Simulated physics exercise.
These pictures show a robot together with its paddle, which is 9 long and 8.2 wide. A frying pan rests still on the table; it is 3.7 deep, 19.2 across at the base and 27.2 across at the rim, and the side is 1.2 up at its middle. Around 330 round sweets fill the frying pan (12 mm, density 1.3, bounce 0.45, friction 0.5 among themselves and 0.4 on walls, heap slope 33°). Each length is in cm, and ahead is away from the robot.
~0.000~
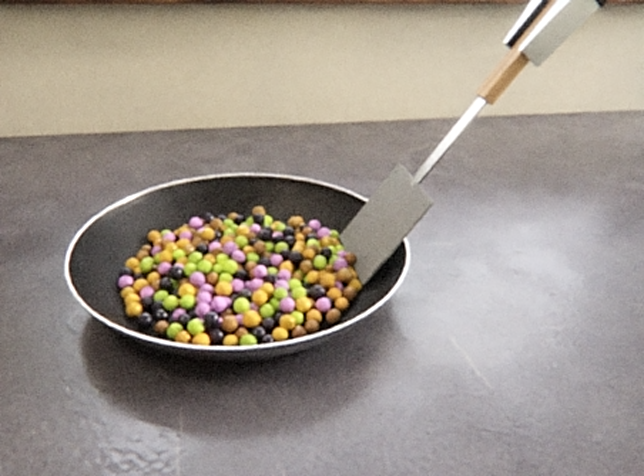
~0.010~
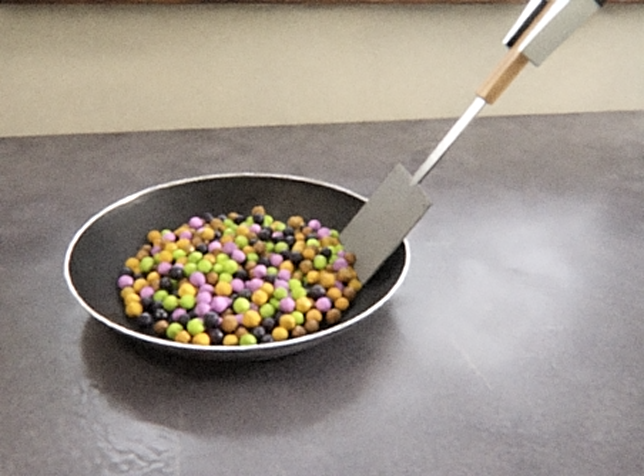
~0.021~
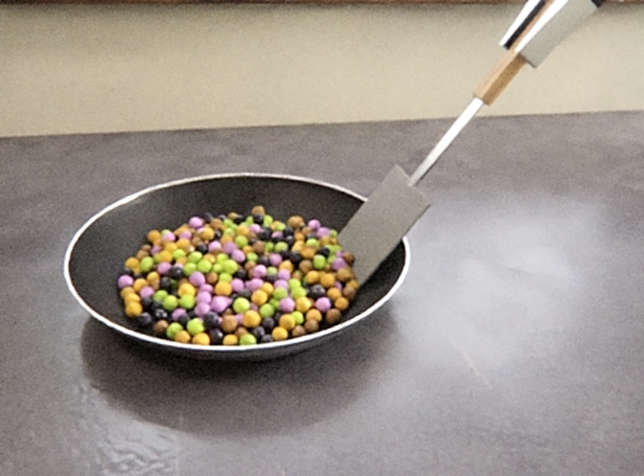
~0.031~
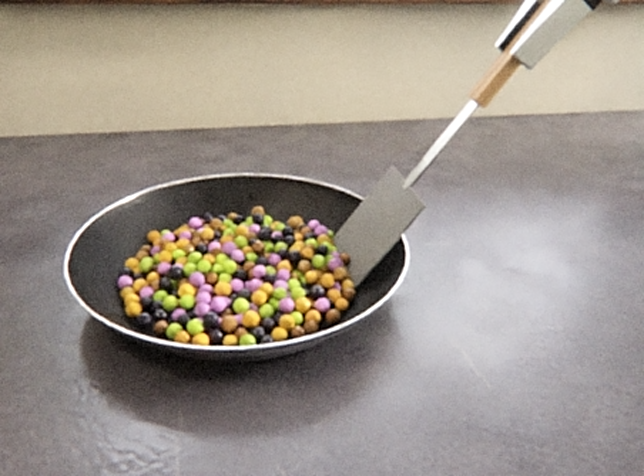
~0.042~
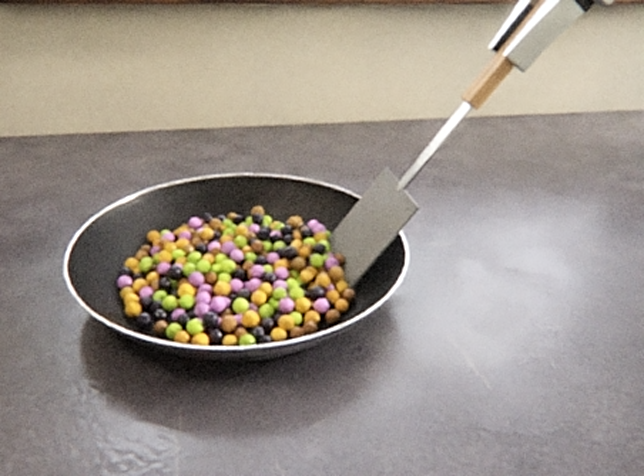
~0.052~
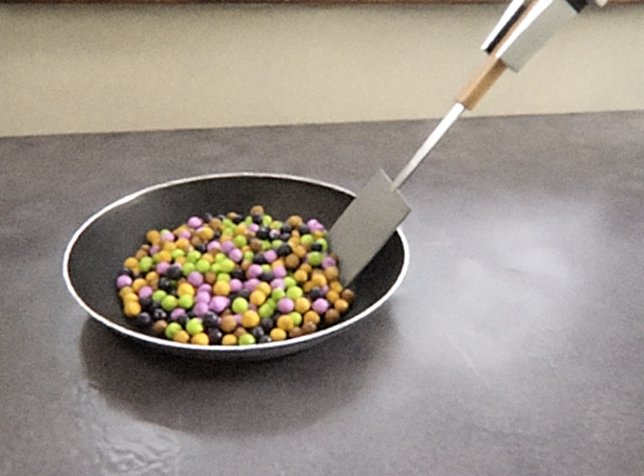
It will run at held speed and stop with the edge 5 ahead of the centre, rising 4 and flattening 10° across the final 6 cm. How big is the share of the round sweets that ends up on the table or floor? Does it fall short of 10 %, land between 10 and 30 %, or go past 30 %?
It falls short of 10 %.
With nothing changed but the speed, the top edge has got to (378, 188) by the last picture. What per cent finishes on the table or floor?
That share would be some 10 percent.
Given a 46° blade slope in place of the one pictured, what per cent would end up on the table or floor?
I'd expect near 0 percent then.
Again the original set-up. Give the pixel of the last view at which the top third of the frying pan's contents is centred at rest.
It is centred near (143, 268).
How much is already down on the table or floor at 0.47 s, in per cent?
Roughly 0 percent.
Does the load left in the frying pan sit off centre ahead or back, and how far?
Ahead, by around 4.0 cm.
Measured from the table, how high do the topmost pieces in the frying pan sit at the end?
Height at the end: Around 4.0 cm.
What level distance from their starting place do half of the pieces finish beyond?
Around 3 cm, measured level.
By 0.14 s, sloping 54°, highest piece 4 above the table; 326 in the frying pan.
By 0.23 s, sloping 50°, highest piece 5 above the table; 326 in the frying pan.
By 0.47 s, sloping 44°, highest piece 5 above the table; 326 in the frying pan.
By 1.52 s, sloping 44°, highest piece 4 above the table; 326 in the frying pan.
Final count, 326 in the frying pan. That is 0 % on the table or floor.
